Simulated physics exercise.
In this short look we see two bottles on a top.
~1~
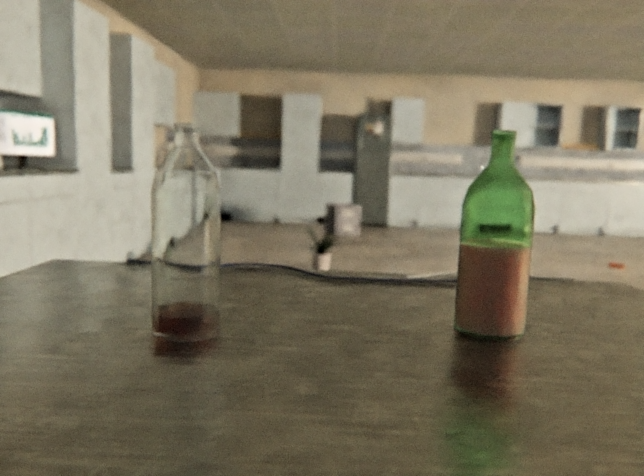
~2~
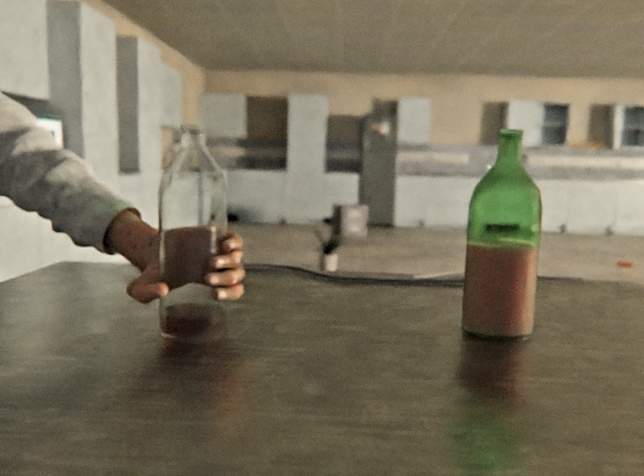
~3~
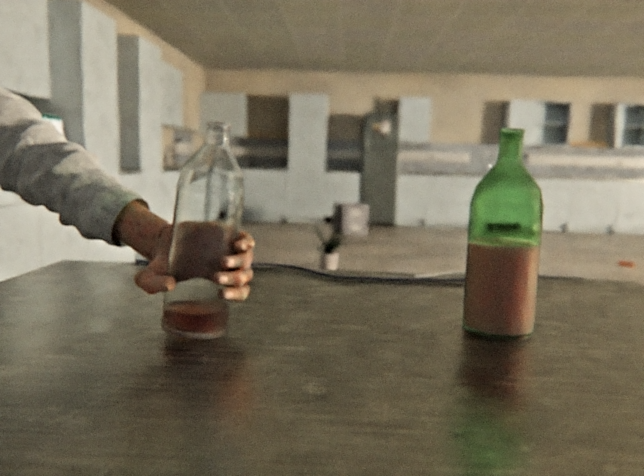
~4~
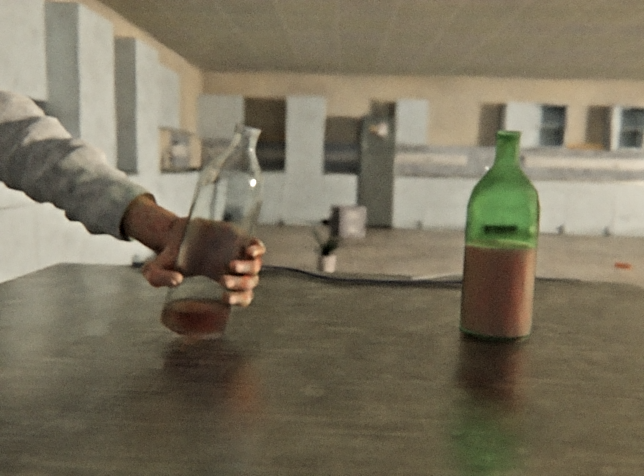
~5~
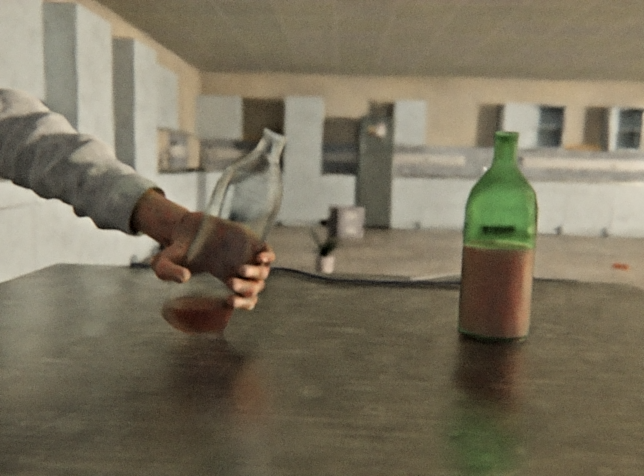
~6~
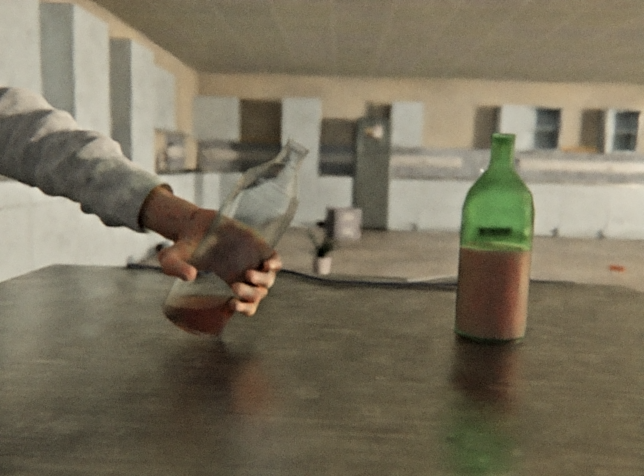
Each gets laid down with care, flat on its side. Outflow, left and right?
Outflow - left: None, right: Some.
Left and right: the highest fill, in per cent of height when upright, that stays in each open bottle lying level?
About 28 per cent and 26 per cent.
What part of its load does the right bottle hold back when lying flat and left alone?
Around 60 %.
Shortly, the left bottle is nearly down; left bottle, no leak.
Then, the left bottle lies flat; left bottle, no leak.
At the finish, both lie flat; left bottle, no leak; right bottle, it leaks.
